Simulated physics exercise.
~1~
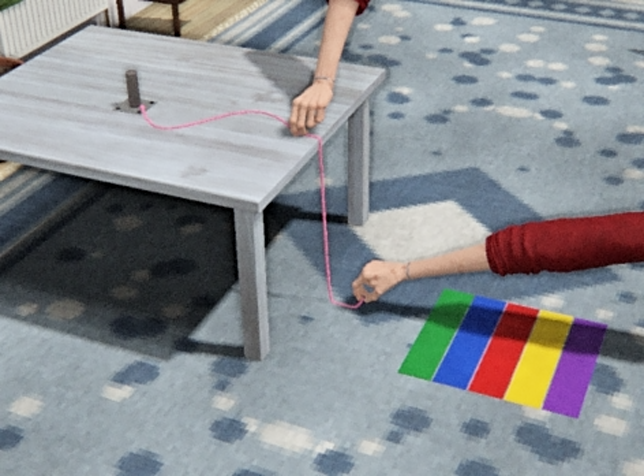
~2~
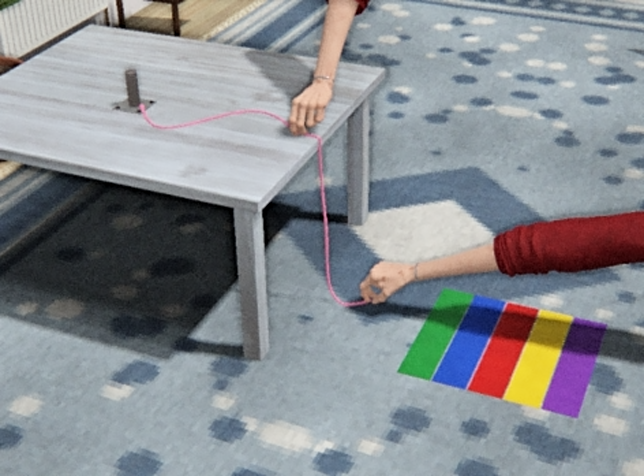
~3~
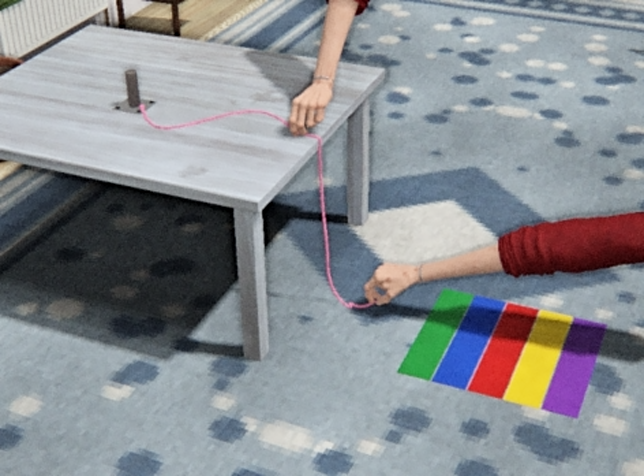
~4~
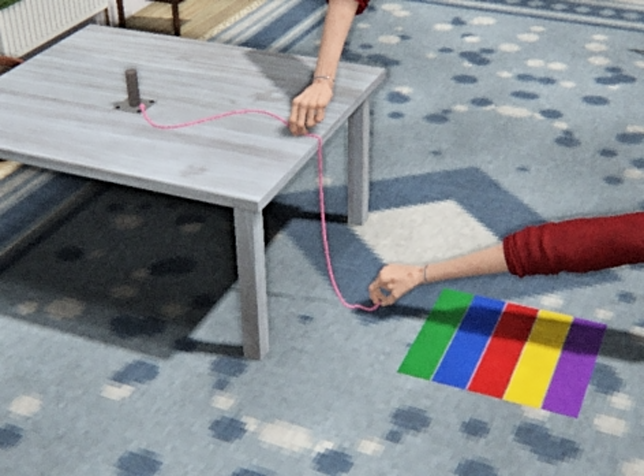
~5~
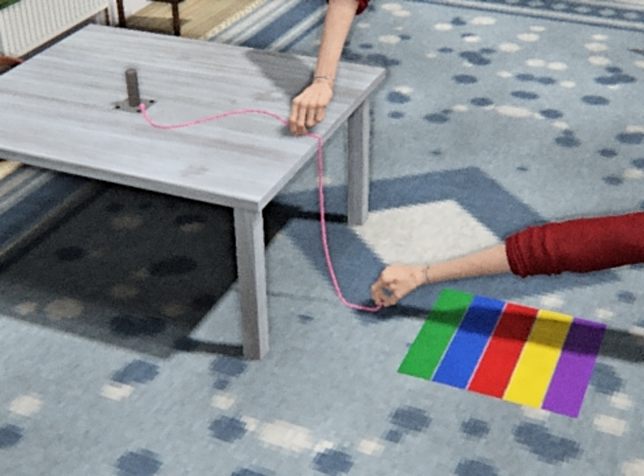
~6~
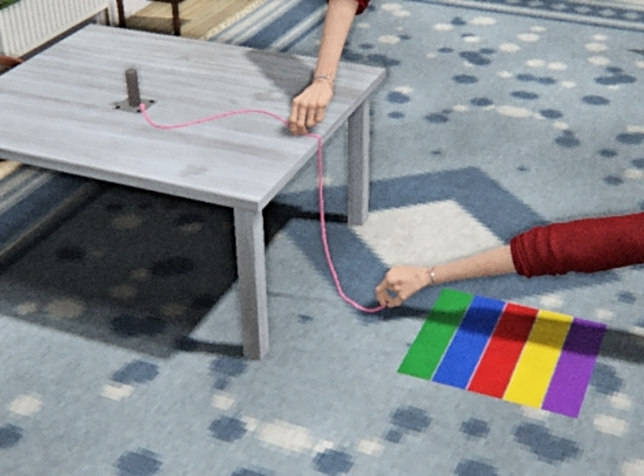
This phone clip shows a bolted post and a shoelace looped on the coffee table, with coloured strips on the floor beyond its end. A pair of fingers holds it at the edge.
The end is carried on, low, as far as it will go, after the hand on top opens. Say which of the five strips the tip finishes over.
Yellow.
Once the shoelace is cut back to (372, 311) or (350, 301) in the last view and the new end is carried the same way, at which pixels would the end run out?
In turn, (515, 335) for the first and (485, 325) for the second.
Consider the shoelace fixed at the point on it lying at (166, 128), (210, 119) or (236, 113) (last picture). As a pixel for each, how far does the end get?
Roughly (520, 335), (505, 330) and (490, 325), in that order.
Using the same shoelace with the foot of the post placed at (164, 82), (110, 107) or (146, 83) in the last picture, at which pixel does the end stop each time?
The three places are (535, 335), (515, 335) and (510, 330), in that order.
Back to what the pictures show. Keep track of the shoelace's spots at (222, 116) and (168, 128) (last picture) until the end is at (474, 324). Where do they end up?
In order: (245, 128) and (193, 120).
Soon after, end near (474, 324); over blue.
Then, end near (519, 334); over red.
At full stretch, end near (545, 340); over yellow. The yellow one.
